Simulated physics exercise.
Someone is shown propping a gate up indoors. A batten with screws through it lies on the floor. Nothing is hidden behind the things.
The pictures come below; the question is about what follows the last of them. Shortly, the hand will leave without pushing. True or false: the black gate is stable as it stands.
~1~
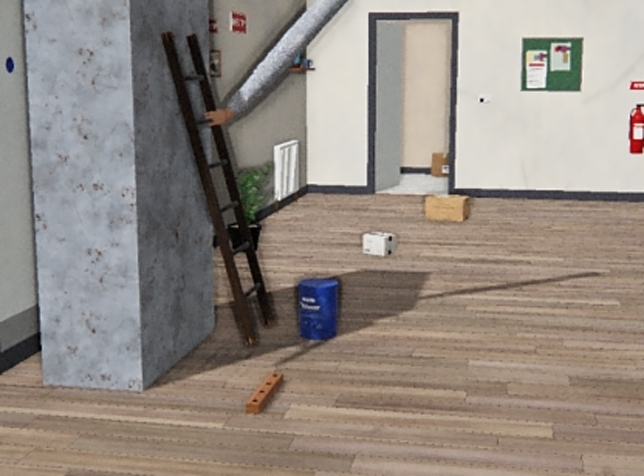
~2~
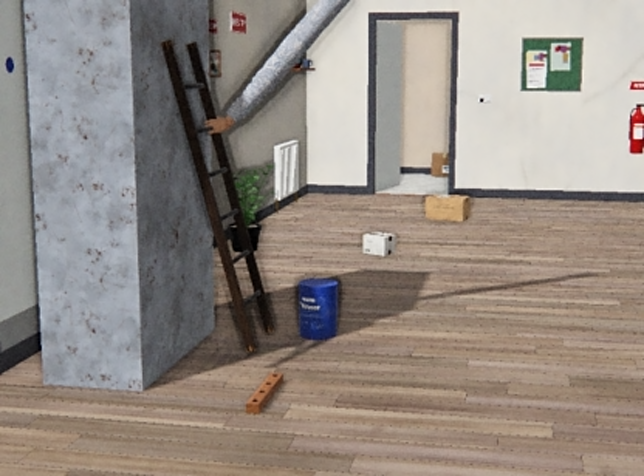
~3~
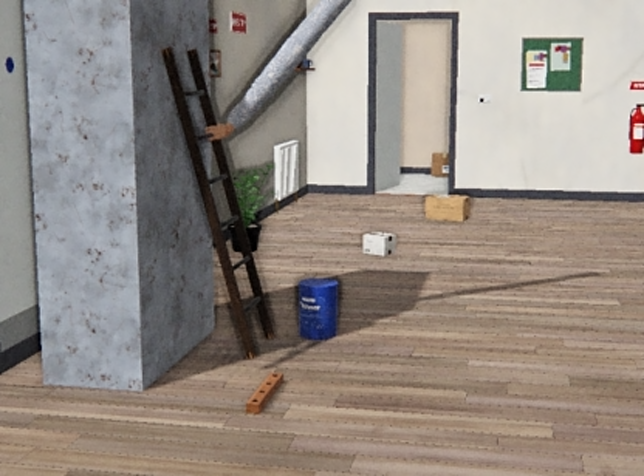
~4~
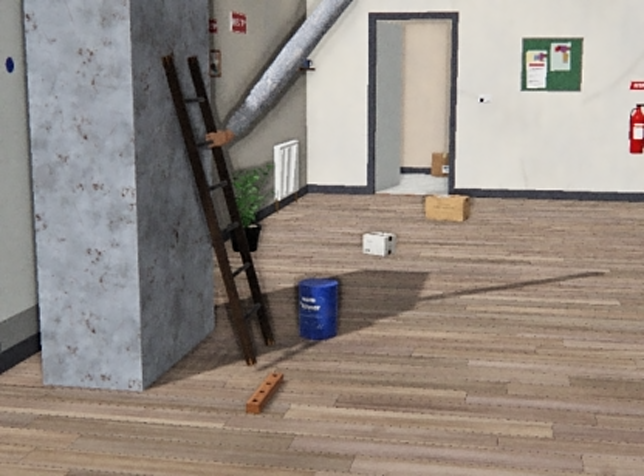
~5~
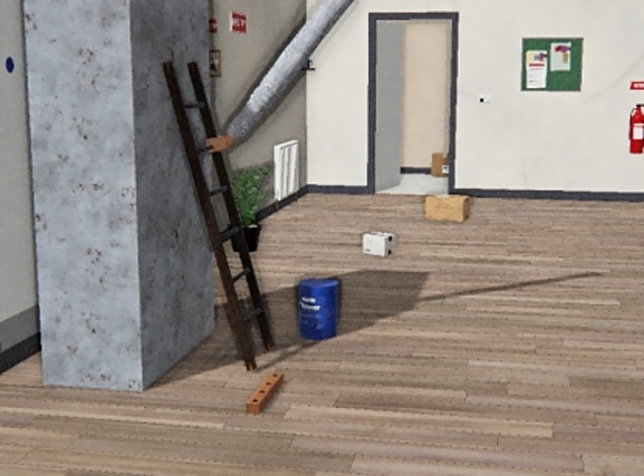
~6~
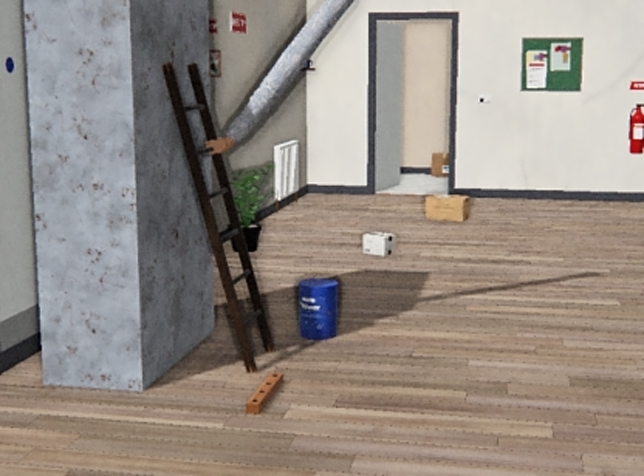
True.
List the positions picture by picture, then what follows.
In the first frame, still on the way; black gate (221, 186); batten (265, 392).
In the second frame, still on the way; black gate (221, 195); blue pail (318, 309).
In the third frame, still on the way; black gate (221, 201); batten (265, 392).
In the fourth frame, still on the way; black gate (221, 208); blue pail (318, 309).
In the fifth frame, still on the way; black gate (221, 213); batten (265, 392).
In the sixth frame, in place, still held; black gate (221, 215); blue pail (318, 309).
Then, 0.46 s past the last view, black gate at rest near (221, 216).
Finally, the black gate stays up, near (221, 216); nothing else stirs.
